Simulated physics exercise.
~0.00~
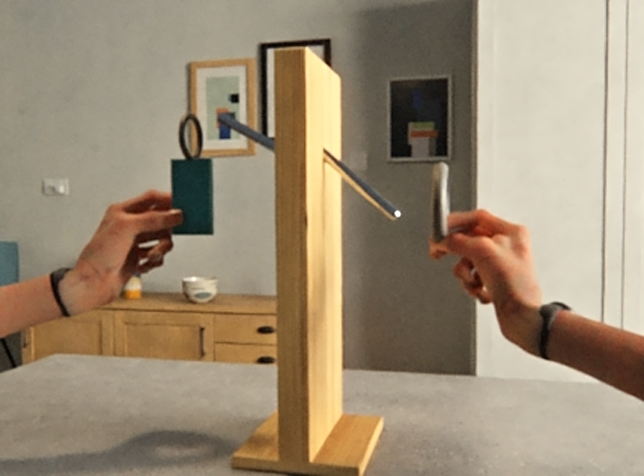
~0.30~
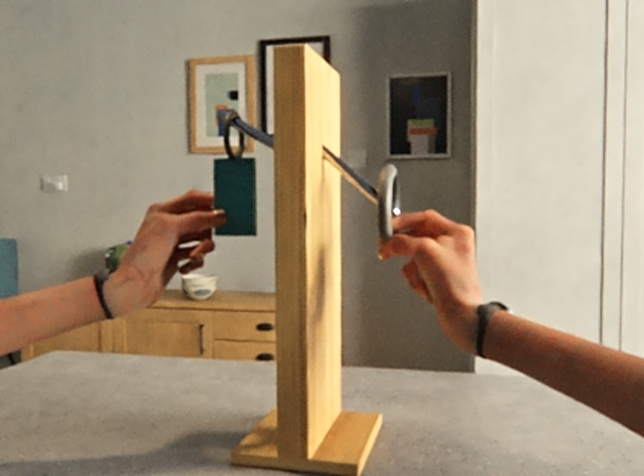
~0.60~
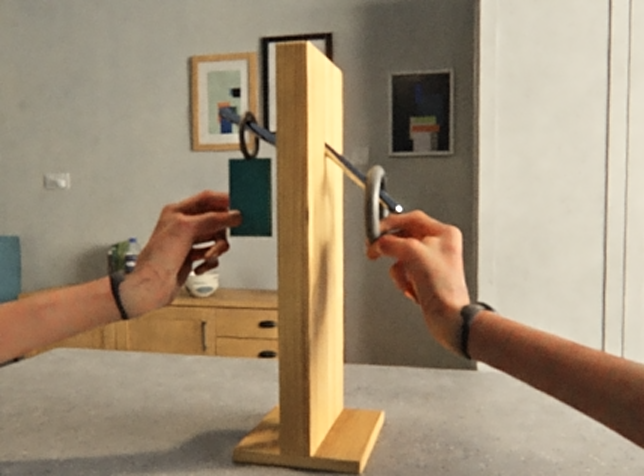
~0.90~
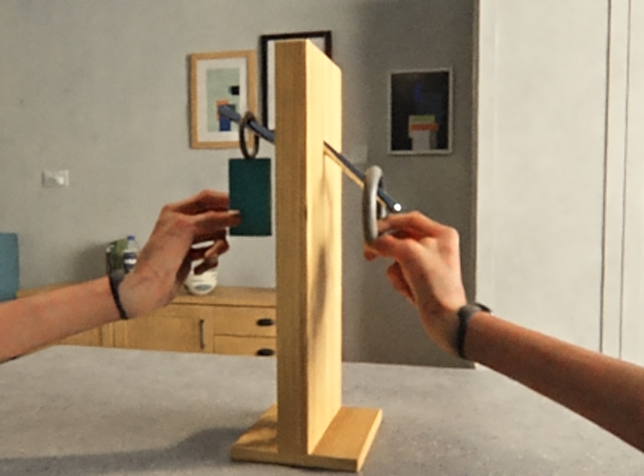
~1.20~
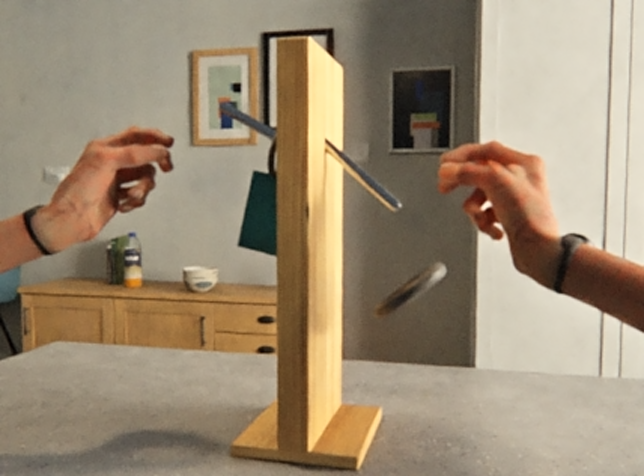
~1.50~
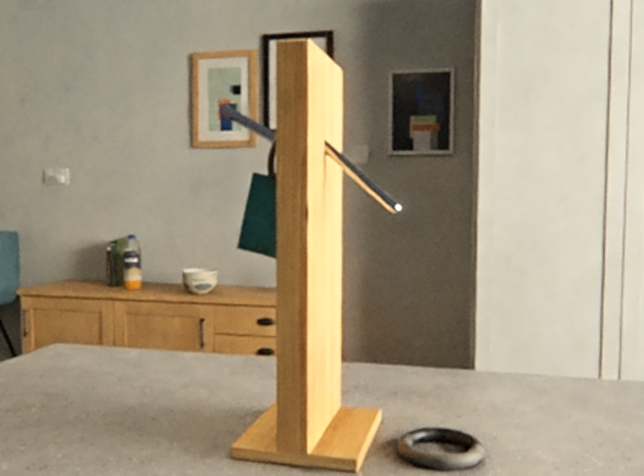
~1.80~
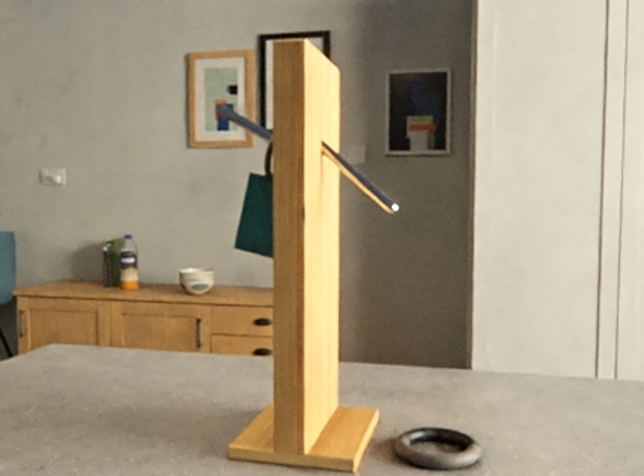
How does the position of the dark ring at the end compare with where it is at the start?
At the start the dark ring is held up in the air by the right hand, just beyond the tip of the right peg. At the end it lies flat on the table, well below that spot and just to the right of the stand's base.
